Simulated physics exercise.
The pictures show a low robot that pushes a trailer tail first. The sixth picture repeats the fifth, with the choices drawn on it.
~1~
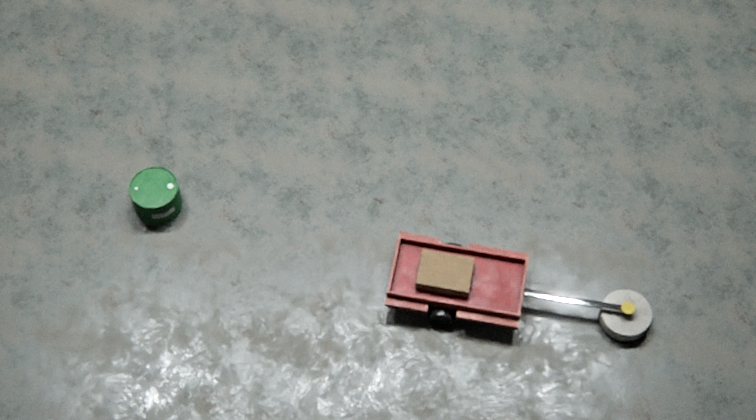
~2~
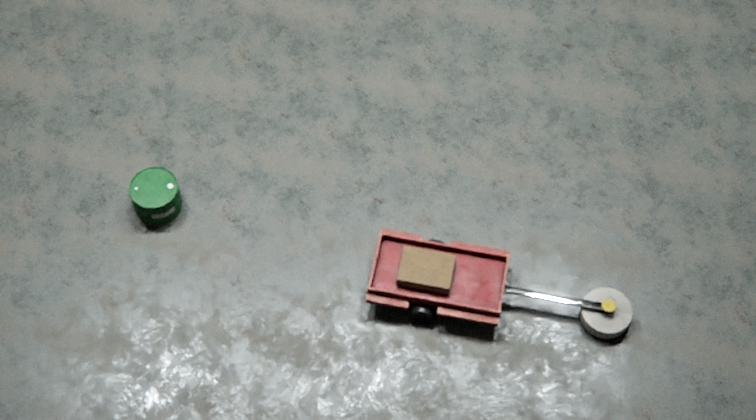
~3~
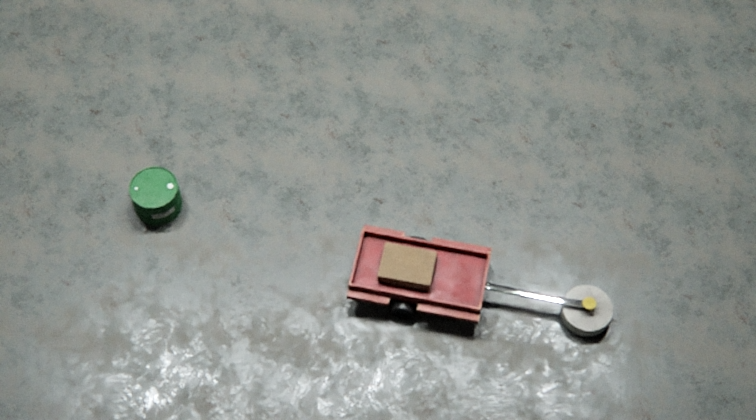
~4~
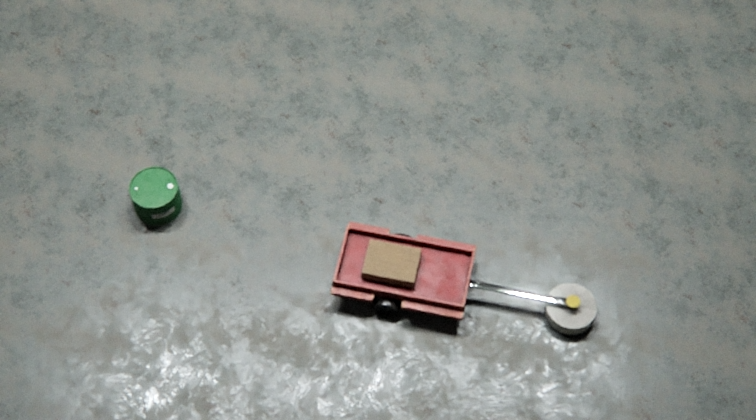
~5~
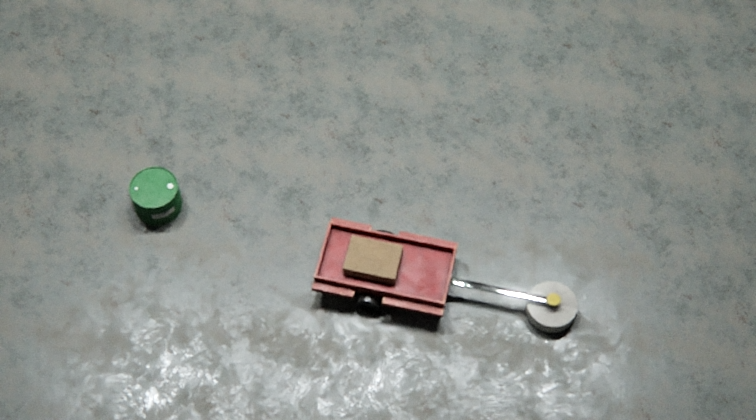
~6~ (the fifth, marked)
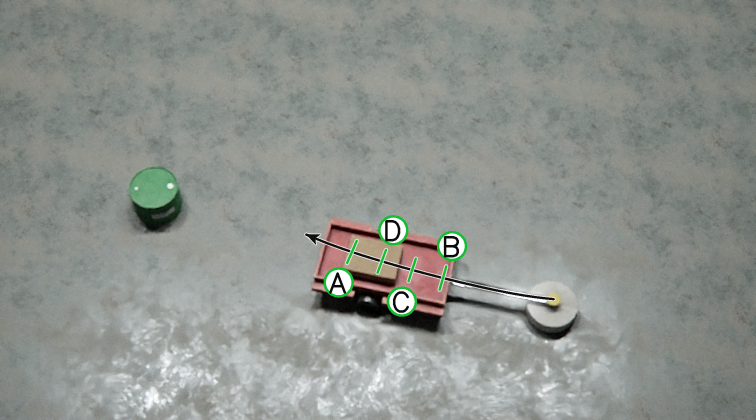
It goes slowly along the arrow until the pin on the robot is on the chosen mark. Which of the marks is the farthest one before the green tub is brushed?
C is the last safe stop.
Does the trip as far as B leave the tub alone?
Yes.
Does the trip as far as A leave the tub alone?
No.
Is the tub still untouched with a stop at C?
For that mark, yes.
On the marked copy, A at (352, 252); B at (443, 278); C at (412, 270); D at (382, 261); the route from (554, 299) via (421, 272) to (306, 234).
Taking C. A third of the way, robot (501, 298), cart (337, 255).
Two thirds of the way, robot (455, 287), cart (291, 245).
When it is over, robot (412, 276), cart (249, 235); nothing has been touched.
As for the rest, A is too far, the tub has been hit; B is safe but short; D is too far, the tub has been hit.
